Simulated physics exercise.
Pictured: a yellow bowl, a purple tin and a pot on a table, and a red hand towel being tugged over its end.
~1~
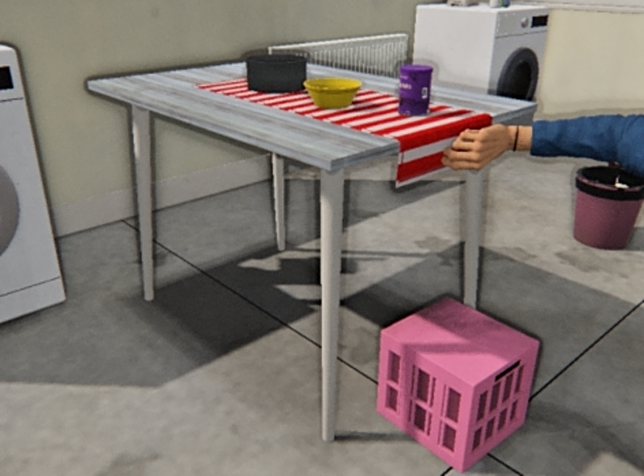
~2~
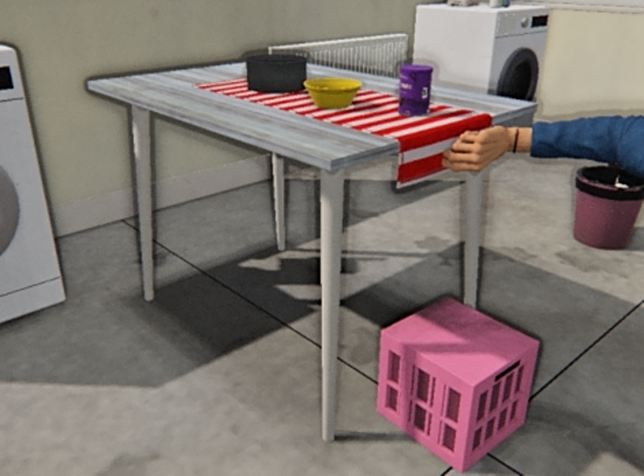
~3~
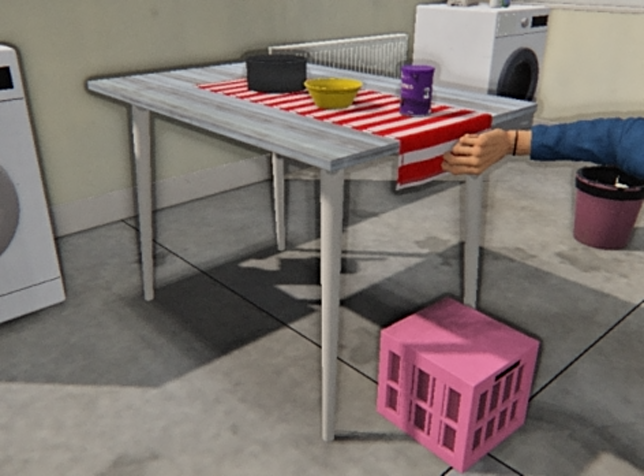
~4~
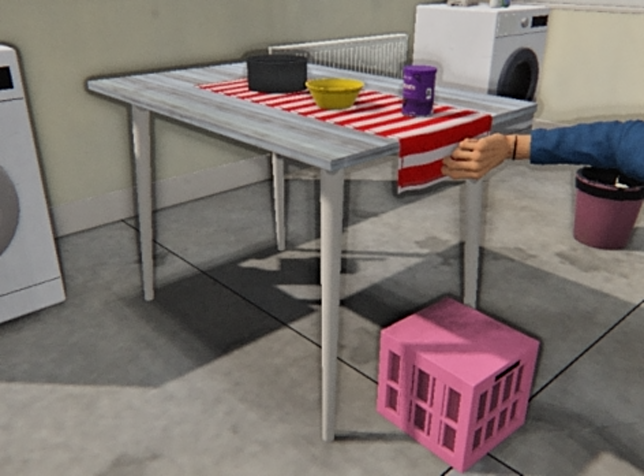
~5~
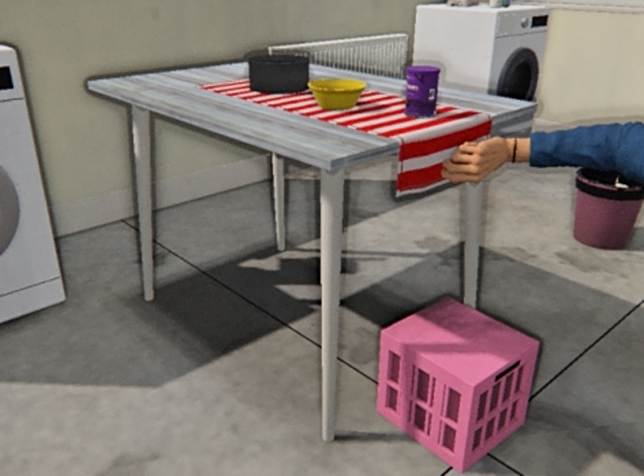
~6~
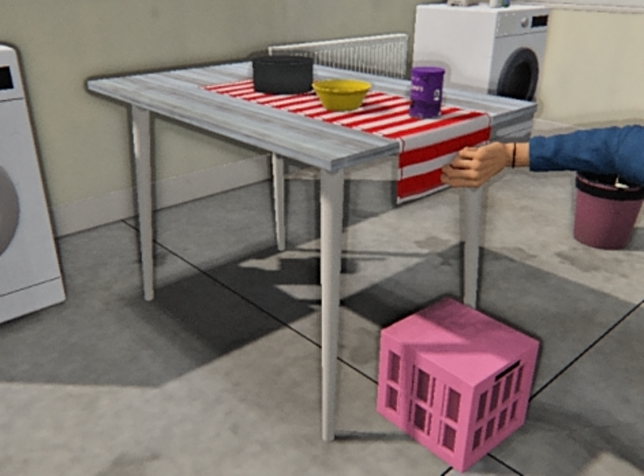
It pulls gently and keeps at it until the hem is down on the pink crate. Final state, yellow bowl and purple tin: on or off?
Yellow bowl - off; purple tin - off.
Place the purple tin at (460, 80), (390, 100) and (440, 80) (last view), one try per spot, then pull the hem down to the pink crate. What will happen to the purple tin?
It stays on top the first time, leaves the top the second time and stays on top the third time.
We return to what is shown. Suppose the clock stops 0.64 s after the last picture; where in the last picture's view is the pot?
Roughly (313, 80) in the last view.
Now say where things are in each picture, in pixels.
In the first picture, hand towel end (396, 187); yellow bowl (333, 83); purple tin (417, 67); pot (276, 58); top of the crate (461, 356).
In the second picture, hand towel end (397, 188), far hem (192, 86); purple tin (417, 67); purple tin stands on the cloth.
In the third picture, hand towel end (397, 190); yellow bowl (334, 83).
In the fourth picture, hand towel end (398, 193), far hem (194, 86); purple tin (420, 68).
In the fifth picture, hand towel end (397, 196); yellow bowl (337, 84).
In the sixth picture, hand towel end (397, 204), far hem (198, 88); yellow bowl (342, 85); purple tin (428, 69); top of the crate (461, 356).
Then, 0.64 s on from there, hem going down; bowl carried along near (379, 105); tin over the edge.
Then, 1.44 s on from there, hem going down; bowl carried along near (436, 118); tin down below near (496, 305).
In the end, hem on the crate; bowl down below near (463, 319); tin down below near (496, 305). The yellow bowl is carried off the end and the purple tin falls off.
